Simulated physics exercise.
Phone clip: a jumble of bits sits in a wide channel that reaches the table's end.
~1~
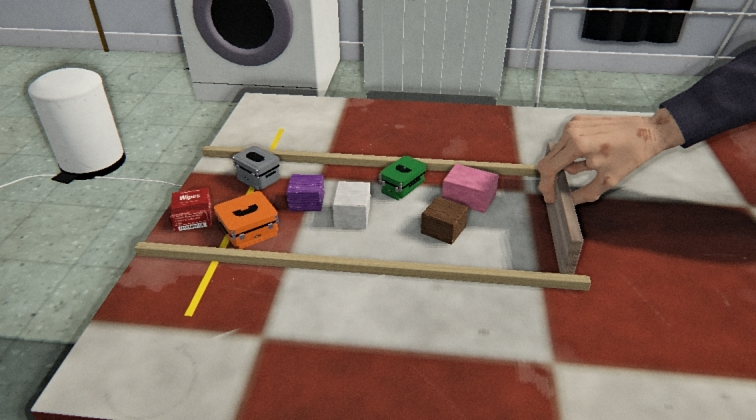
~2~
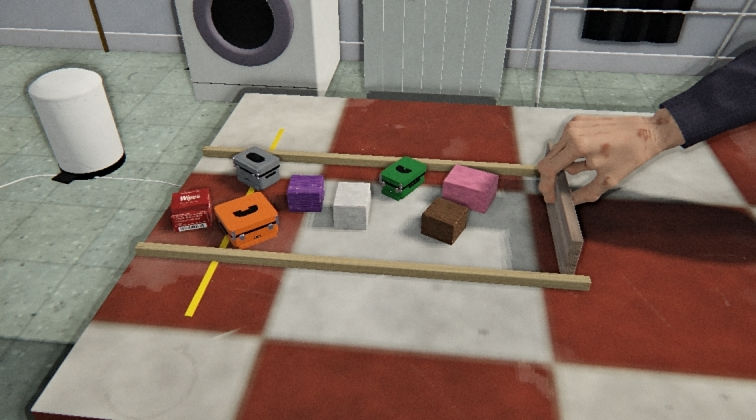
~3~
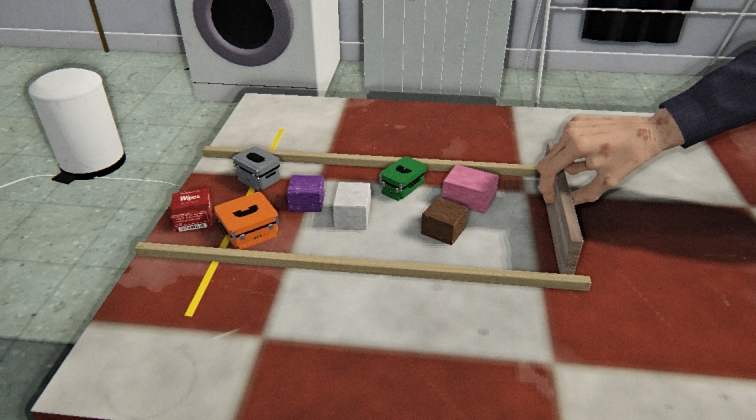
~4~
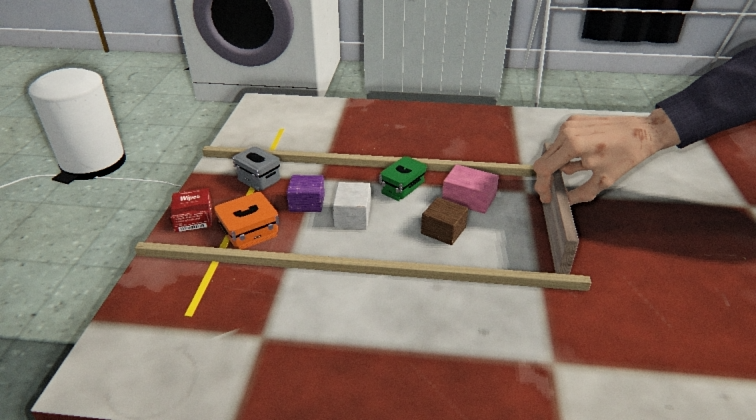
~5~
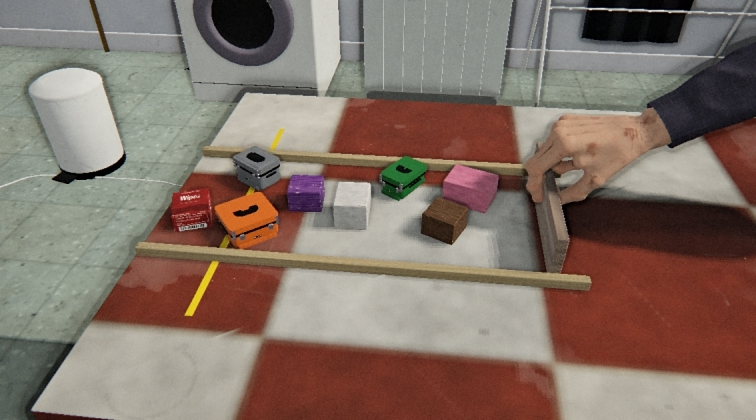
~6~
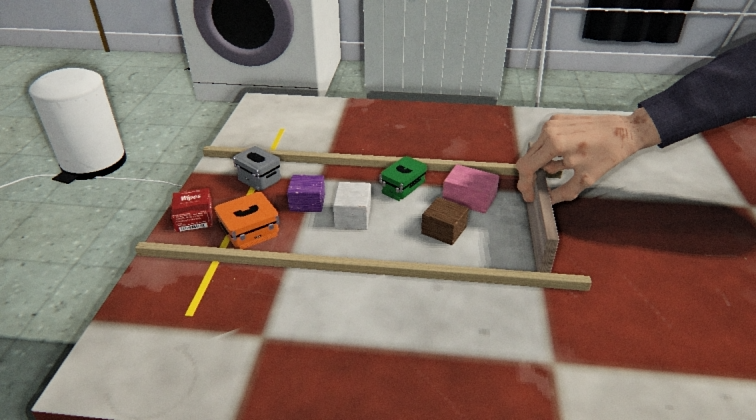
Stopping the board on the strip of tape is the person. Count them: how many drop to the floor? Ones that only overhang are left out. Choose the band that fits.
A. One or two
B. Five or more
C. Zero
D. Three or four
Answer: A.
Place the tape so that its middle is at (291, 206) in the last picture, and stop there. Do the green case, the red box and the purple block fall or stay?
As for the green case, it keeps its spot; the red box does not stay; the purple block keeps its spot.
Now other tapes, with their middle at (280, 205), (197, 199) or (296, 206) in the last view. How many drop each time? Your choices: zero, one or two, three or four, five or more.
Results per position - 1 or 2 / at least five / none at all.
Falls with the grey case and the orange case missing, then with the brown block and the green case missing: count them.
The number fallen is 1, and in the other try 1.
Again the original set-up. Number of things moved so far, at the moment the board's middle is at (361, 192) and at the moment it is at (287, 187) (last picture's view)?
Counts: 5 / 8.
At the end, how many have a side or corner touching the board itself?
That would be 3 of them.
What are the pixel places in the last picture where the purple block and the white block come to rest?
About (190, 179), and the other about (185, 199).
Early on, none off yet; red box at rest near (192, 209); grey case at rest near (258, 169); orange case at rest near (248, 221).
A while later, none off yet; red box moving near (188, 209); grey case moving near (256, 163); orange case travelled a little near (233, 222).
Finally, the number that fall off is one or two; lost, orange case and red box.
